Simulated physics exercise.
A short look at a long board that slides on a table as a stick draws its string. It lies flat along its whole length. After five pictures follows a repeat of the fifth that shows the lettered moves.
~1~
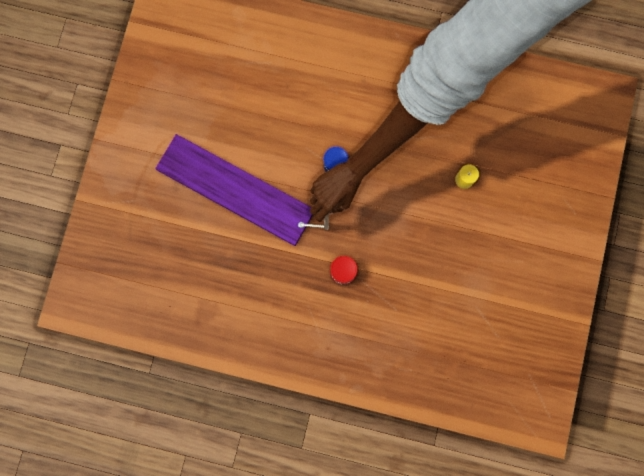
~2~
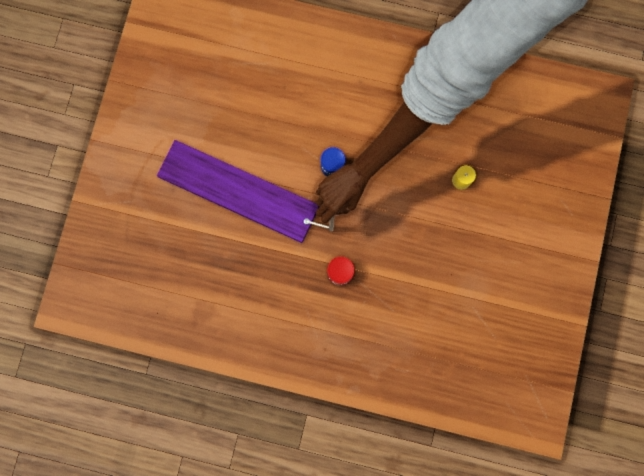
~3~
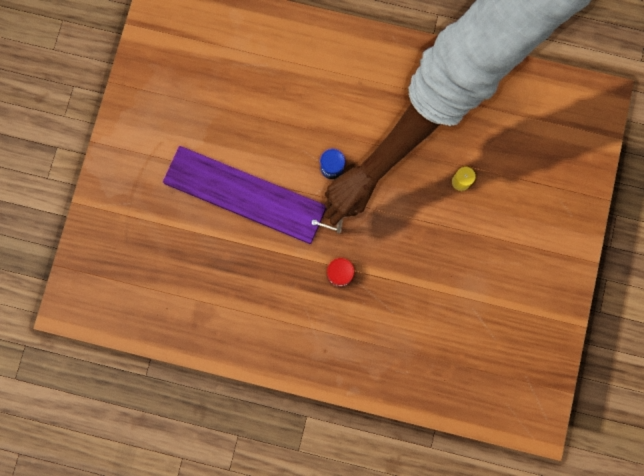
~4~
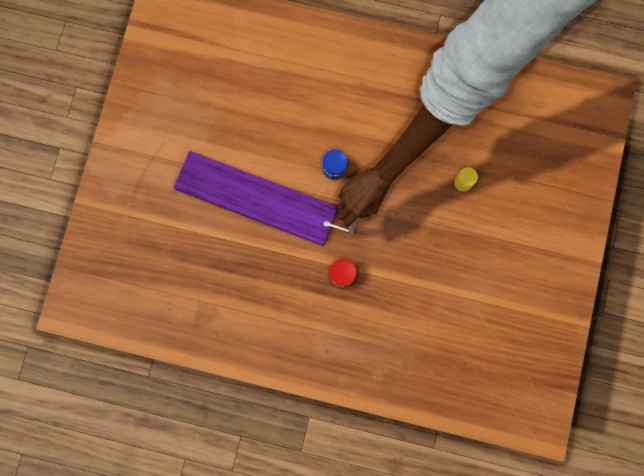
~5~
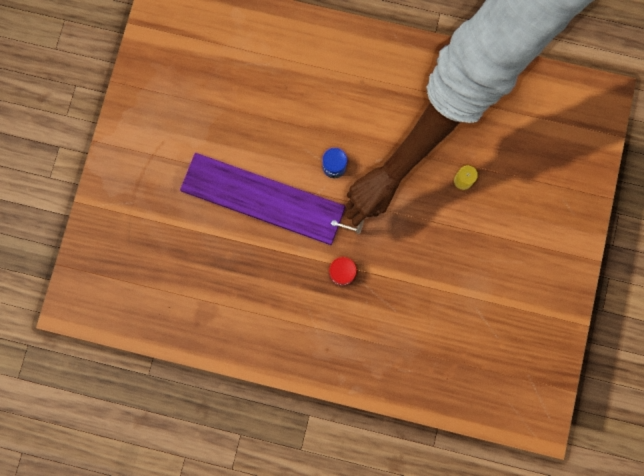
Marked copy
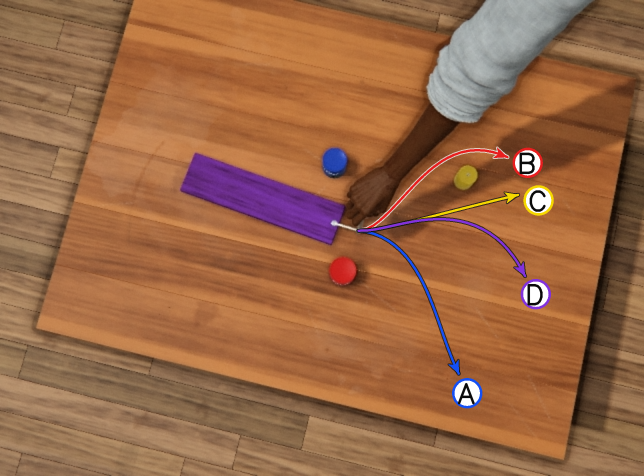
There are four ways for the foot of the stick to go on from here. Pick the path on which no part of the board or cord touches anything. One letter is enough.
Choose path D.
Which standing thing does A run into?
The red jar.
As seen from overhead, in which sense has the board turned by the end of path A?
It turns clockwise.
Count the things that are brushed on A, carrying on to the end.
In all, one.
On the marked copy, A from (359, 231) via (427, 290) to (459, 374); B from (359, 231) via (428, 171) to (507, 157); C from (359, 231) via (443, 214) to (518, 195); D from (359, 231) via (452, 220) to (525, 276).
Taking D. A third of the way, foot of the stick (426, 220), middle of the board (325, 208).
Two thirds of the way, foot of the stick (491, 234), middle of the board (390, 216).
When it is over, foot of the stick (527, 282), middle of the board (434, 236); nothing has been touched.
As for the rest, A meets the red jar; B meets the yellow candle and blue jar; C meets the yellow candle.
